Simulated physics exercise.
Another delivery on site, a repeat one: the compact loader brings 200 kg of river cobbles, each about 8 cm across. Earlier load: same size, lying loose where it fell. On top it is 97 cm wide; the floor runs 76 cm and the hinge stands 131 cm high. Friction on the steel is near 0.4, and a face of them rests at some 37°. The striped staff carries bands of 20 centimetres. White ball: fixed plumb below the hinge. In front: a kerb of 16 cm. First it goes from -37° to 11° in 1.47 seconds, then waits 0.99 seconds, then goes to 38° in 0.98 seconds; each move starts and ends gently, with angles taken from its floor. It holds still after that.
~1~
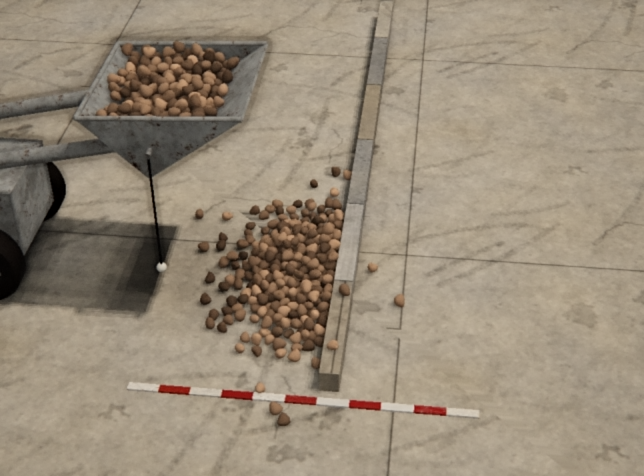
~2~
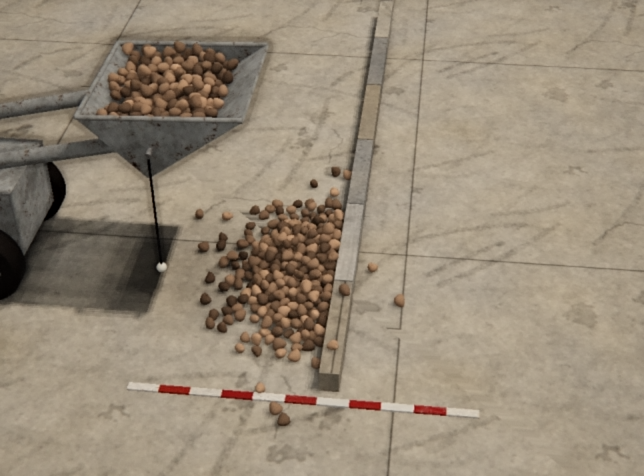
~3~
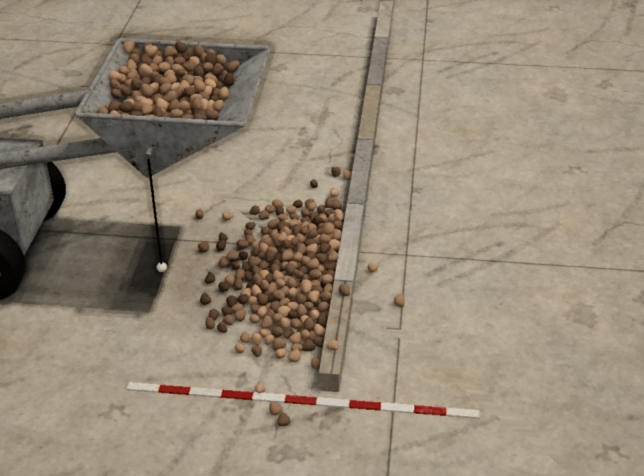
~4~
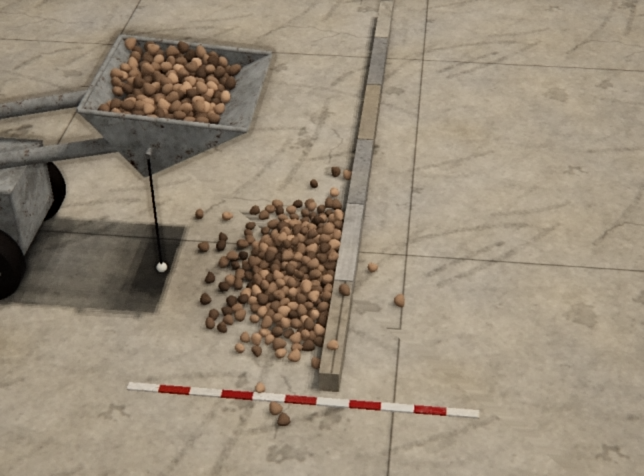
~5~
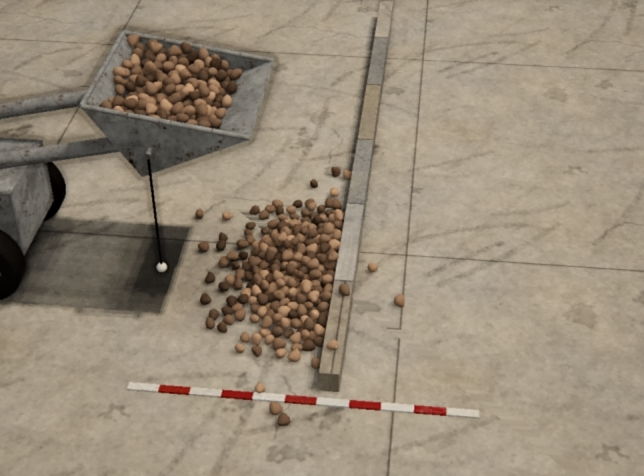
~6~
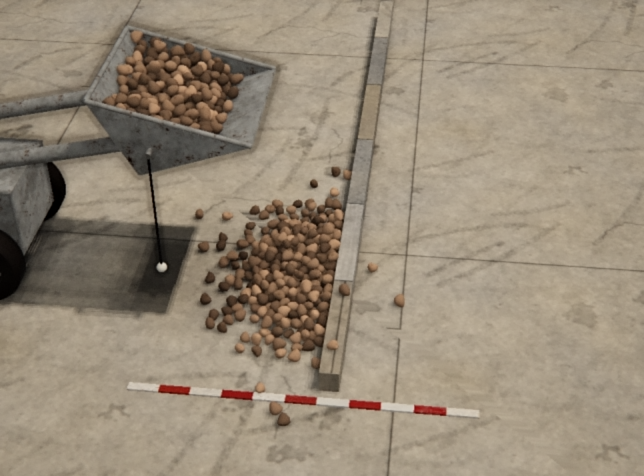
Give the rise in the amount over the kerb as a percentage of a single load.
2 %.
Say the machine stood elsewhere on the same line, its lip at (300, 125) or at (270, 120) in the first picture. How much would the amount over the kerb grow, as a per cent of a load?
60 %, then 20 %.
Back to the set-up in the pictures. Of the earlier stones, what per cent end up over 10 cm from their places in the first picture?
Close to 5 in a hundred of them.
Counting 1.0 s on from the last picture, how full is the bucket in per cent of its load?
Reading: Near 100 % of the load.
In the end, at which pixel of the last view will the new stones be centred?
The centre sits about (286, 257).
Then, 0.5 s after the last picture the floor is at 3°; in per cent of one load, 100 in the bucket, 99 on this side of the kerb, 1 over the kerb; the foremost stones are at (348, 277).
Then, 1.0 s after the last picture the floor is at 11°; in per cent of one load, 98 in the bucket, 101 on this side of the kerb, 1 over the kerb; the foremost stones are at (348, 277).
Then, 3.3 s after the last picture the floor is at 38°; in per cent of one load, 0 in the bucket, 199 on this side of the kerb, 1 over the kerb; the foremost stones are at (363, 268).
Then, 5.8 s after the last picture the floor is at 38°; in per cent of one load, 0 in the bucket, 197 on this side of the kerb, 3 over the kerb; the foremost stones are at (387, 278). Net gain over the kerb, 2.
